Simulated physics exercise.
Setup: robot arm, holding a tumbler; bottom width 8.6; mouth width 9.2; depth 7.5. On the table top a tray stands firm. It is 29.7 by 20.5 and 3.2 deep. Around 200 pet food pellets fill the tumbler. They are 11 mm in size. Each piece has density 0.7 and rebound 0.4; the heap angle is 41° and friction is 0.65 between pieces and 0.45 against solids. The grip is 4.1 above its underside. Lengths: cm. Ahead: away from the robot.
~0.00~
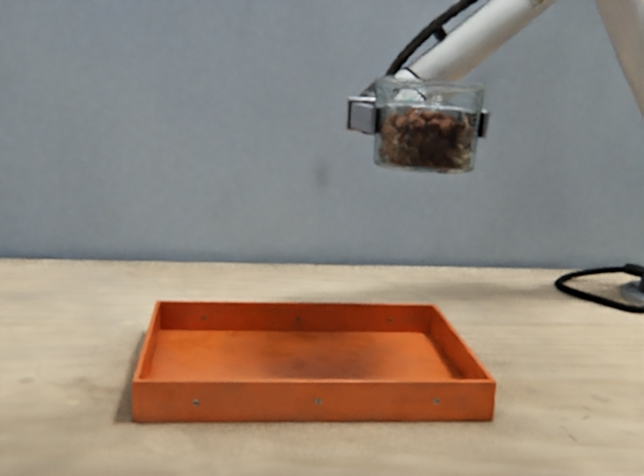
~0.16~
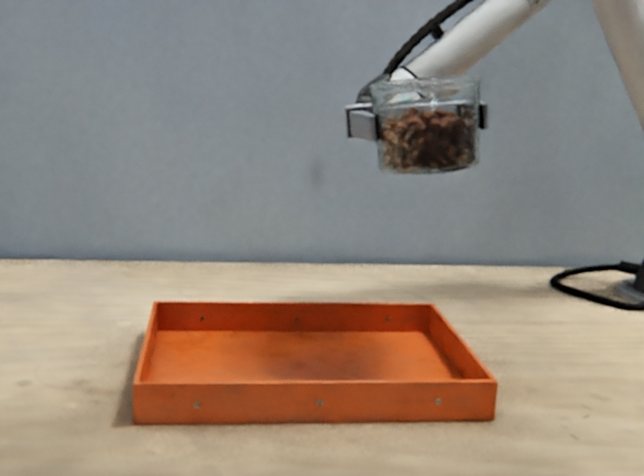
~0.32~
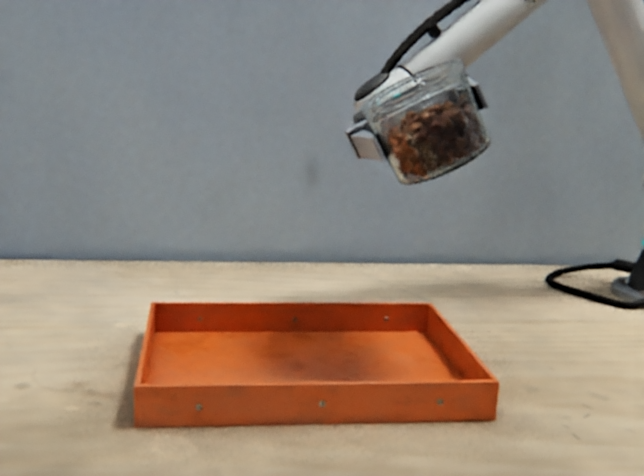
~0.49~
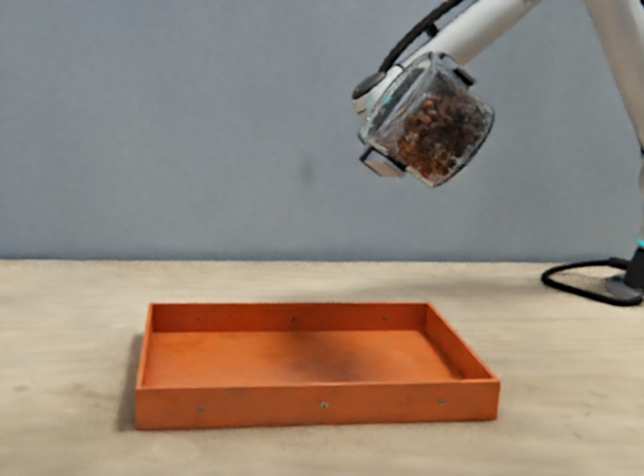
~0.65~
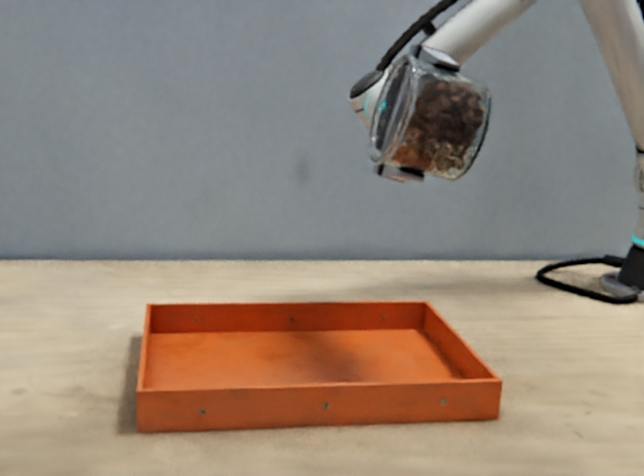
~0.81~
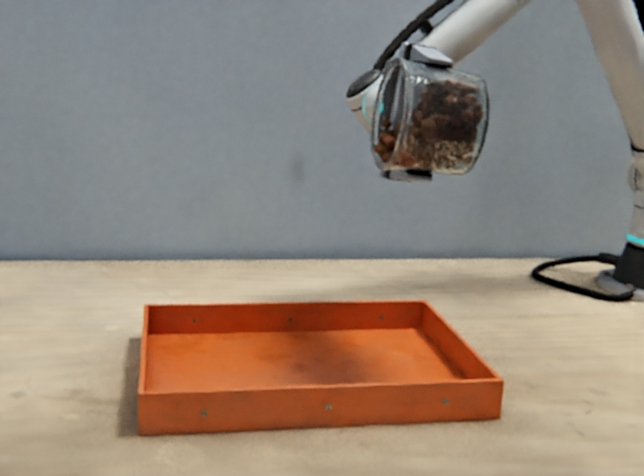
We see a robot arm holding a clear tumbler of brown pellets above and behind an orange tray on a table, then steadily rotating it from upright to nearly horizontal as the pellets shift inside.
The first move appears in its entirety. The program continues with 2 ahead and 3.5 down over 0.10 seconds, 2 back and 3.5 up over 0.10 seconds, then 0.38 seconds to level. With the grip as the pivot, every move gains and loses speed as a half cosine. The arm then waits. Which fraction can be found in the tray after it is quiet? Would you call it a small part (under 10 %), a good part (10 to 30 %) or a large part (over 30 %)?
I'd call it a good part.
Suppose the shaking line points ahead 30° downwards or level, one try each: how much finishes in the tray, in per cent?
Roughly 35 per cent, then 65 per cent.
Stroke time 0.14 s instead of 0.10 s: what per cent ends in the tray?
Then about 15 per cent.
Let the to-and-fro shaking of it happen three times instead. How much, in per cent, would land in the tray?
It would come to around 35 %.
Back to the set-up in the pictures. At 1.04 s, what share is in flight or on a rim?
Around 9 per cent of the load.
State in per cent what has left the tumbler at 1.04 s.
Near 10 in a hundred parts have gone so far.
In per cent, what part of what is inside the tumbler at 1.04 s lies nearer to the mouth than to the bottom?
Near 40 in a hundred.
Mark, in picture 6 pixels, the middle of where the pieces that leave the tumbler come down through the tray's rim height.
Centre: About (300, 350).
After 1.04 s, tilted 83° forward, highest piece 27 above the table; 180 in the tumbler, 2 in the tray, 18 in flight or on a rim.
After 1.27 s, tilted 18° forward, highest piece 27 above the table; 168 in the tumbler, 32 in the tray.
After 1.59 s, level, highest piece 28 above the table; 168 in the tumbler, 32 in the tray.
After 2.64 s, level, highest piece 28 above the table; 168 in the tumbler, 32 in the tray.
In the end, 168 in the tumbler, 32 in the tray. That is 16 % in the tray.
